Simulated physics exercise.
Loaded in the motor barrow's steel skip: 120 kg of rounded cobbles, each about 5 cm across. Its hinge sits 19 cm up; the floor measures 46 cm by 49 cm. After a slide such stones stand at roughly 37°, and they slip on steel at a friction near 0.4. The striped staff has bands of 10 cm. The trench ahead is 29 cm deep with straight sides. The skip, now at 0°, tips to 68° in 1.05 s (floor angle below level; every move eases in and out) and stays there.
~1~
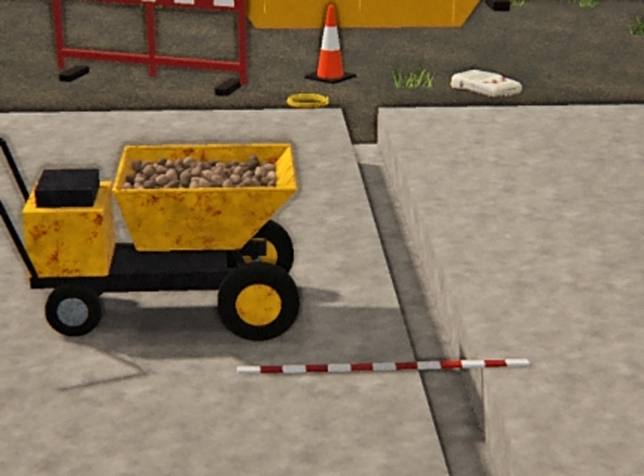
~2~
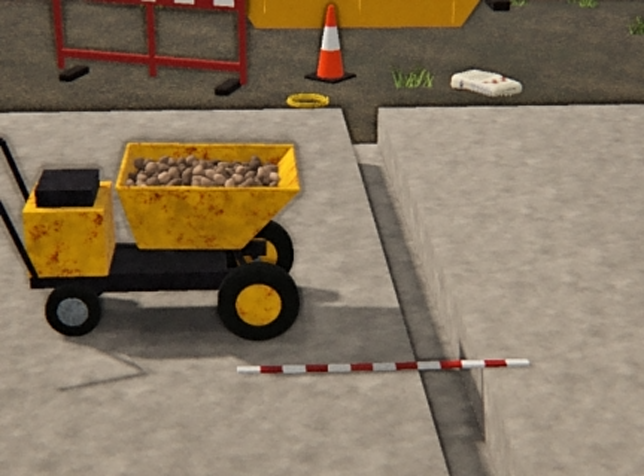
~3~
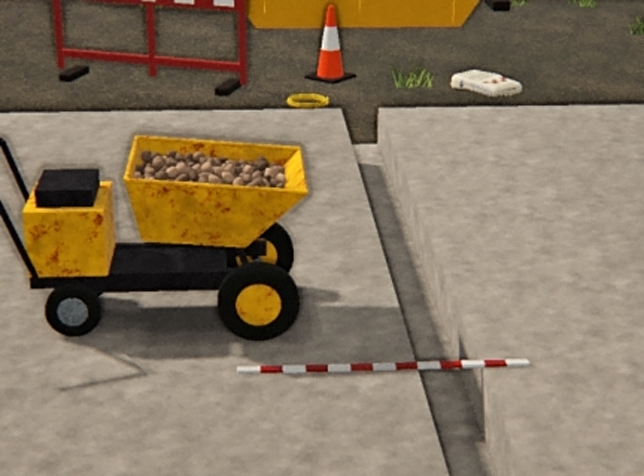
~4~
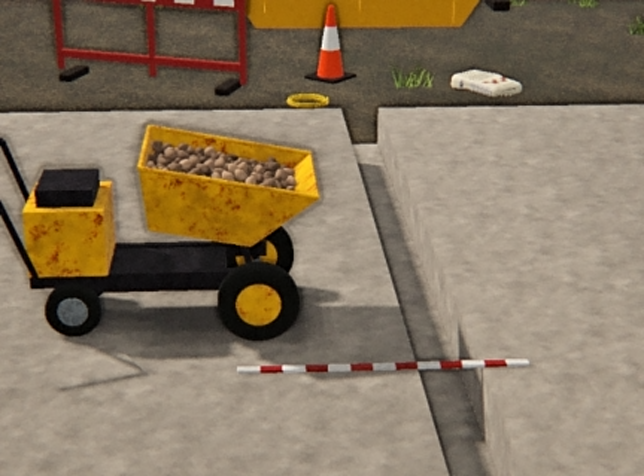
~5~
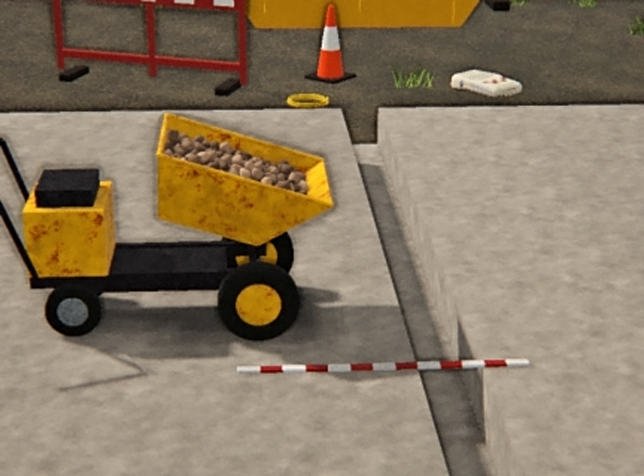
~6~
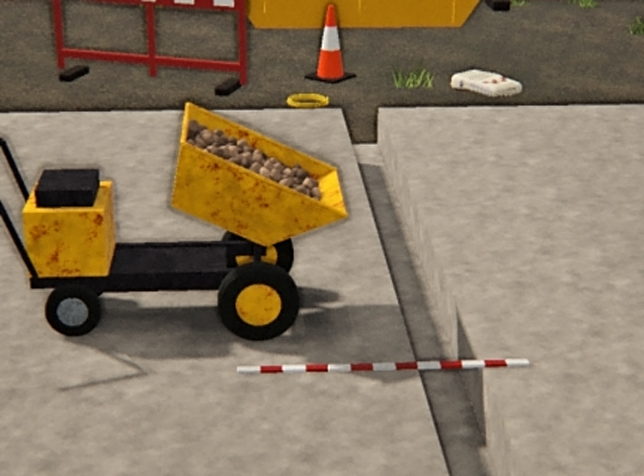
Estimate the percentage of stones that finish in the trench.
About 95 per cent.
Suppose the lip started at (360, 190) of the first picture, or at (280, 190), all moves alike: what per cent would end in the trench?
About 35 and 85 per cent.
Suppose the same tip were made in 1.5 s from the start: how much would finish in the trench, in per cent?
Then about 95 per cent.
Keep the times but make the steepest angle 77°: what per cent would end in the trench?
In that case some 95 per cent.
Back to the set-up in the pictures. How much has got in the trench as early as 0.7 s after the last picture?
About 30 per cent by then.
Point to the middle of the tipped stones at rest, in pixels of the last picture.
Their middle is at about (429, 341).
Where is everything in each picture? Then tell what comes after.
Lip at (296, 189), floor tilted 0°, highest stones at (202, 170), in the first picture.
Lip at (299, 190), floor tilted 1°, highest stones at (190, 168), in the second picture.
Lip at (307, 193), floor tilted 5°, highest stones at (169, 161), in the third picture.
Lip at (319, 198), floor tilted 11°, highest stones at (173, 152), in the fourth picture.
The skip is at 18°, its lip at (333, 205); the top of the load is at (184, 142), in the fifth picture.
Lip at (347, 216), floor tilted 26°, highest stones at (201, 132), in the sixth picture.
Then, 0.4 s after the last picture the floor is at 58°, 100 % in the skip; the foremost stones are at (370, 240).
Then, 0.7 s after the last picture the floor is at 68°, 63 % in the skip, 5 % short of the trench, 32 % in the trench; the foremost stones are at (461, 327).
Then, 1.1 s after the last picture the floor is at 68°, 26 % in the skip, 3 % short of the trench, 66 % in the trench, 5 % past the trench; the foremost stones are at (530, 295).
Then, 3.0 s after the last picture the floor is at 68°, 0 % in the skip, 1 % short of the trench, 95 % in the trench, 5 % past the trench; the foremost stones are at (588, 284).
